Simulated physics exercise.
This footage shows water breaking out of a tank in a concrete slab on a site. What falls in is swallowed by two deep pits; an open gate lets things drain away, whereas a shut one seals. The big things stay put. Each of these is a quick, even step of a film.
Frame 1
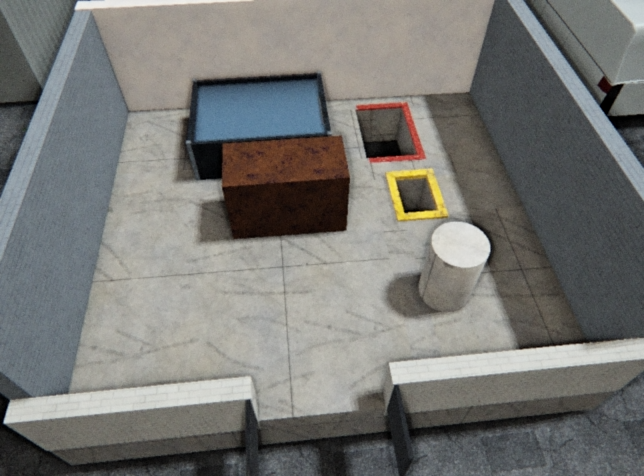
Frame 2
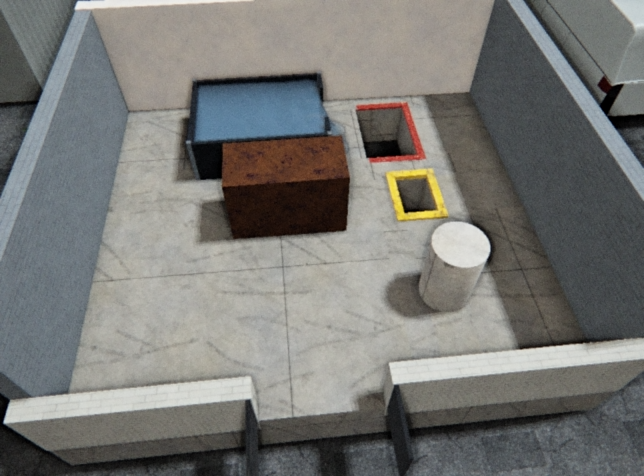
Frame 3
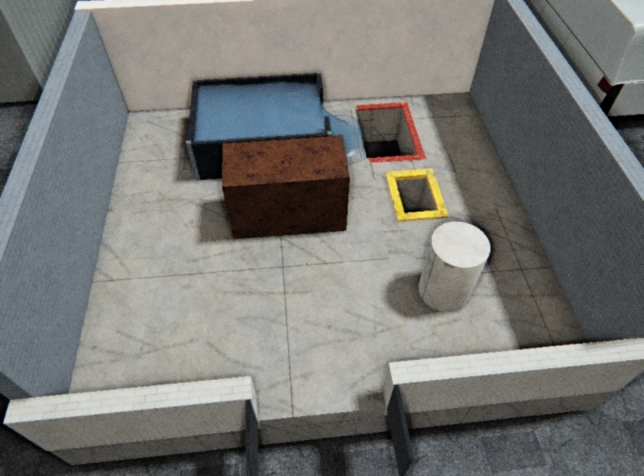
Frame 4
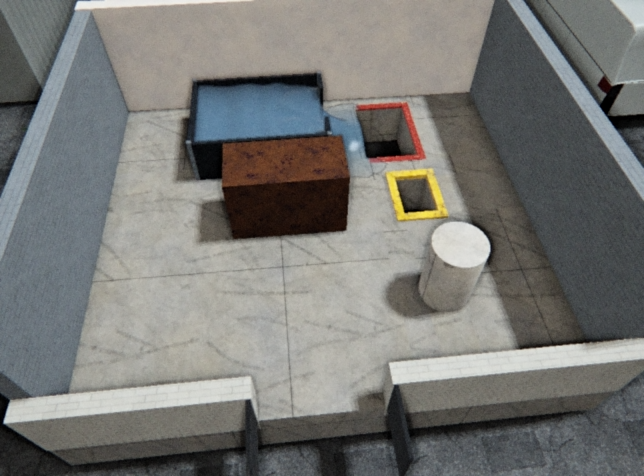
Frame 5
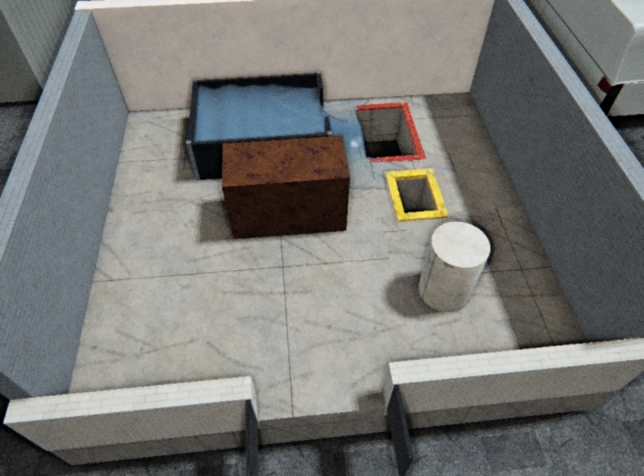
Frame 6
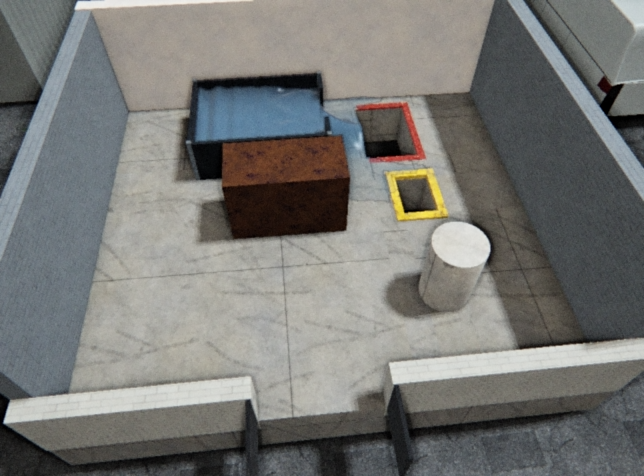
Blue water in an open tank behind a rusty brown block stirring, then pouring out rightward across pale slabs beside a red-rimmed pit.
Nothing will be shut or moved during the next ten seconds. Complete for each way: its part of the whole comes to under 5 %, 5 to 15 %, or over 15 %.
The gate's part comes to under 5 %; the red pit's part comes to over 15 %; the yellow pit's part comes to under 5 %.
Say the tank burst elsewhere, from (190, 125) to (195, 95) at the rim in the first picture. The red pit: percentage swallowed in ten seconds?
That would be red at 8 percent.
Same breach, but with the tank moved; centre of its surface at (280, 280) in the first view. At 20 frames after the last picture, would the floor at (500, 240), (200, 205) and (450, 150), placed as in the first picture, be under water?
Soaked - unflooded - soaked.
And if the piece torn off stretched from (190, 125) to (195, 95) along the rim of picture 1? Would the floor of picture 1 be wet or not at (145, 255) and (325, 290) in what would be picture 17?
First point: Inundated; second point: Unwetted.
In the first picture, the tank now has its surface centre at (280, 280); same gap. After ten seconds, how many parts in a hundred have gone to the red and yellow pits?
Shares - red: 30 in a hundred, yellow: 14 in a hundred.
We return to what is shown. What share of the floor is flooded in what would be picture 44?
About 10 percent.
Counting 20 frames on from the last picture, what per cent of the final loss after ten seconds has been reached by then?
I'd say about 65 per cent.
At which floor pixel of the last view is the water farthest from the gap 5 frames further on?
Farthest reach: About (395, 243).
A moment on, water covers 5 % of the floor; the gate 0 %, the red pit 22 %, the yellow pit 0 %.
Next, water covers 5 % of the floor; the gate 0 %, the red pit 36 %, the yellow pit 1 %.
Then, water covers 10 % of the floor; the gate 0 %, the red pit 49 %, the yellow pit 1 %.
Later, water covers 10 % of the floor; the gate 0 %, the red pit 65 %, the yellow pit 1 %.
In the end, water covers 10 % of the floor; the gate 0 %, the red pit 77 %, the yellow pit 1 %.
